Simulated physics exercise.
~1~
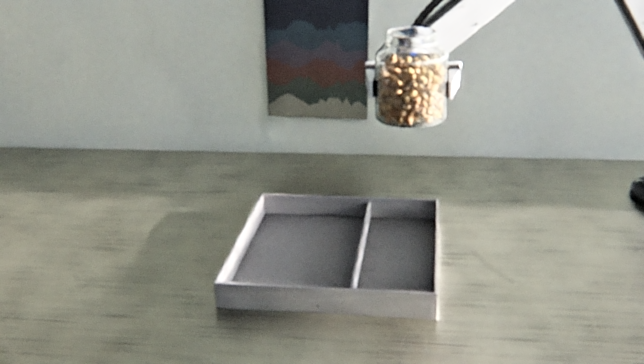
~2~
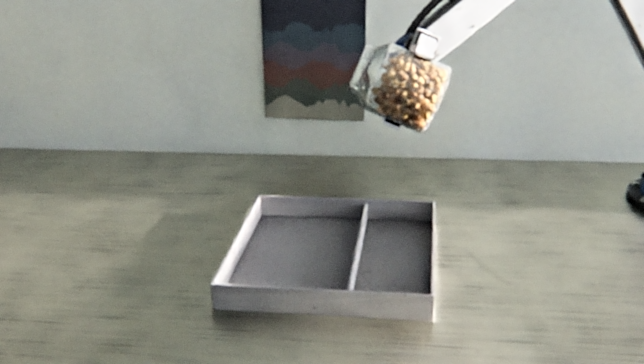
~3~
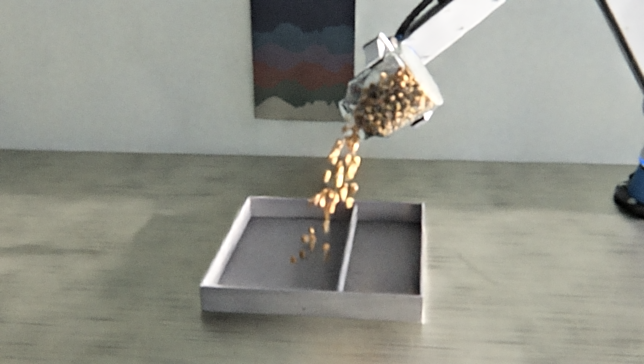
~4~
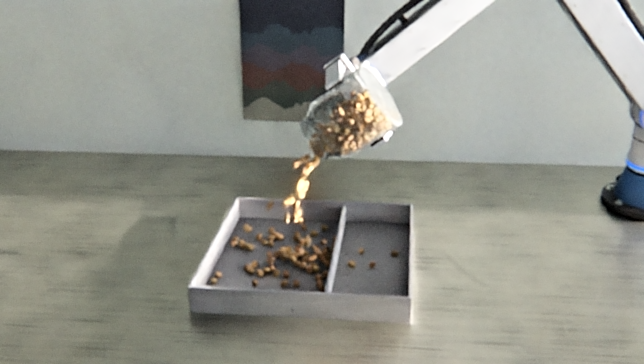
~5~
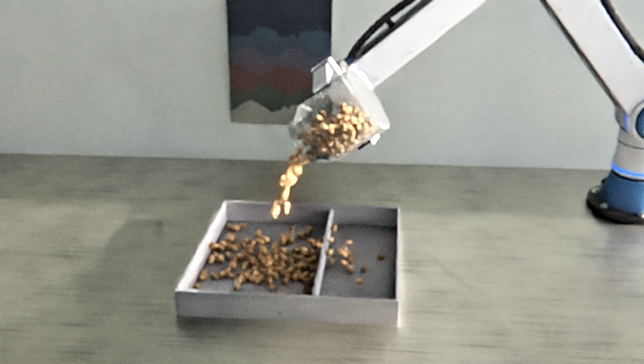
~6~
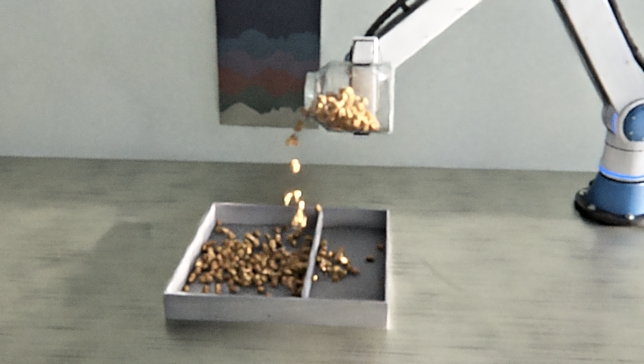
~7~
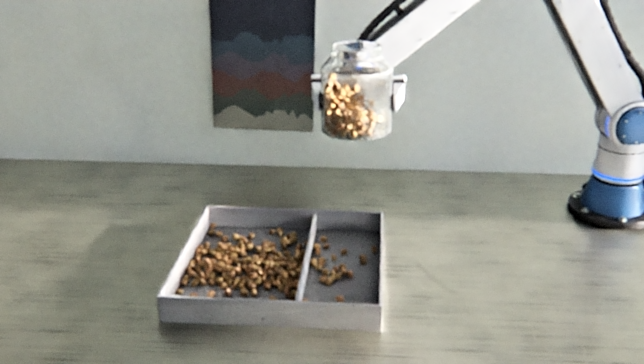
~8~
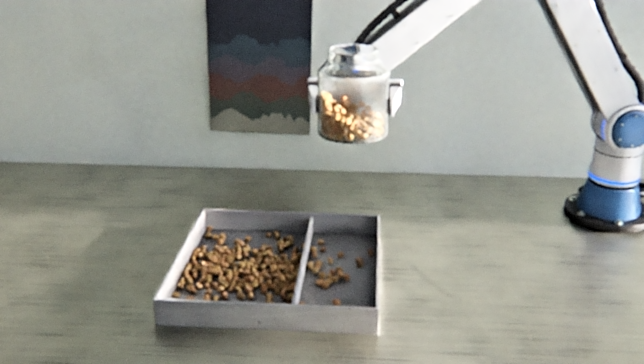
Robot arm tipping a clear jar of dried beans over a divided grey tray, then righting it with some beans left inside.
